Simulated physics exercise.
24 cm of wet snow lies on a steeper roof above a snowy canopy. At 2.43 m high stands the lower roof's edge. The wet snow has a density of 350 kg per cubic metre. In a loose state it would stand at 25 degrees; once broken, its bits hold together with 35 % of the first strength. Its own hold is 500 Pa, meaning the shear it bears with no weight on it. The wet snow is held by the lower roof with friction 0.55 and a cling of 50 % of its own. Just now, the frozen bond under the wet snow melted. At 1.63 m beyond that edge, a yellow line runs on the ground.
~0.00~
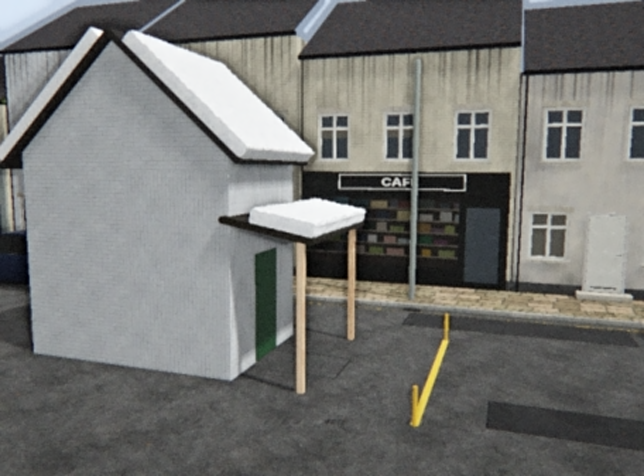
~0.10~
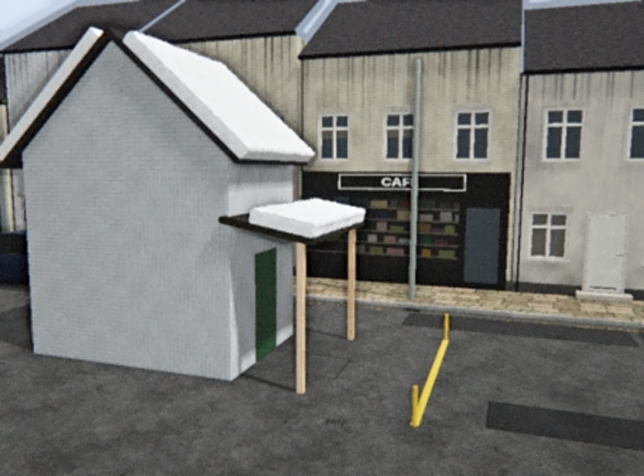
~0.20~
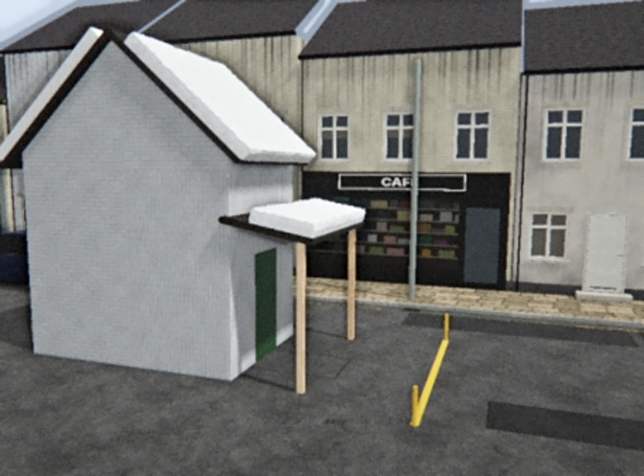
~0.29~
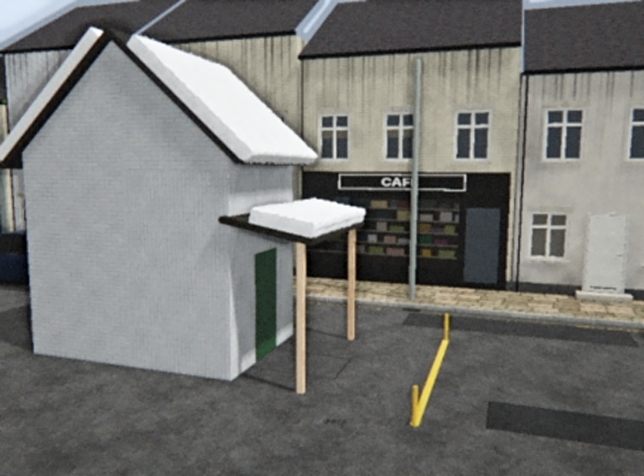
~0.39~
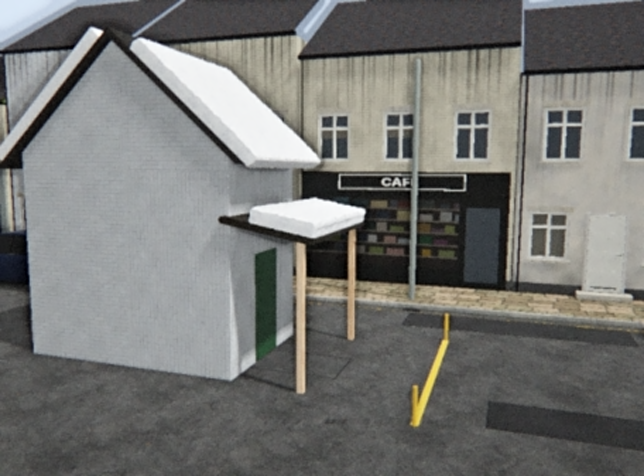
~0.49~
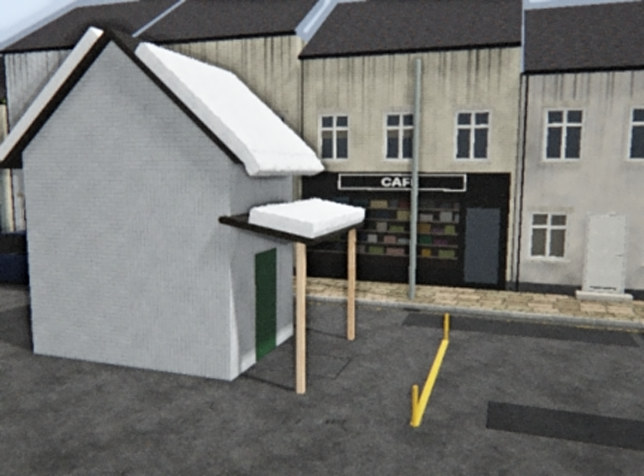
At the start, a thick layer of white snow covers the right slope of a small pale house's roof, above a snow-topped porch opposite a cafe. The upper snow then slides slowly down to the right, its lower end poking slightly farther past the roof's edge, while the porch snow stays still.
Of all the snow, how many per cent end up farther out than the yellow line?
I would say about 28 per cent of all the snow ends up past the yellow line.
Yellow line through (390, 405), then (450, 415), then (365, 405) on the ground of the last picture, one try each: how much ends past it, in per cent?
About 40 %, 16 %, 50 %.
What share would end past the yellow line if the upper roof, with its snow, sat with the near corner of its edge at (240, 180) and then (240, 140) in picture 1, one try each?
Try 1: Near 8 %; try 2: Near 40 %.
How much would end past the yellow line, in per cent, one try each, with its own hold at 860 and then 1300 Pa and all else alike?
8 %, then 2 %.
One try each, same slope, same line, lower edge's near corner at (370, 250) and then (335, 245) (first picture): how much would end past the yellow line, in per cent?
First 8 per cent, second 20 per cent.
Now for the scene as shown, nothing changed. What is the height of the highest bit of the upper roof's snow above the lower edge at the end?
0.5 m.
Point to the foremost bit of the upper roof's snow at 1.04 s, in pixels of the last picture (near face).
Position: About (299, 215).
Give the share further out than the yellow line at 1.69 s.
Roughly 0 per cent.
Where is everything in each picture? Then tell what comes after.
The first frame shows front end of the wet snow at (241, 148).
The second frame shows front end of the wet snow at (242, 149), its middle shifted 1.2 cm.
The third frame shows front end of the wet snow at (243, 149), its middle shifted 4.7 cm, 2 % of it past the upper edge, in one piece.
The fourth frame shows front end of the wet snow at (246, 151), its middle shifted 11 cm, 4 % of it past the upper edge, in one piece.
The fifth frame shows front end of the wet snow at (250, 157), its middle shifted 19 cm, 7 % of it past the upper edge, in one piece.
The sixth frame shows front end of the wet snow at (255, 162), its middle shifted 31 cm, 11 % of it past the upper edge, cracking.
By 1.04 s, none is below the lower edge and 0 % is past the line.
By 1.69 s, 13 % is below the lower edge and 0 % is past the line.
By 2.35 s, 65 % is below the lower edge and 20 % is past the line.
By 3.00 s, 66 % is below the lower edge and 28 % is past the line.
By 3.50 s, at the end, 66 % is below the lower edge and 28 % is past the line.
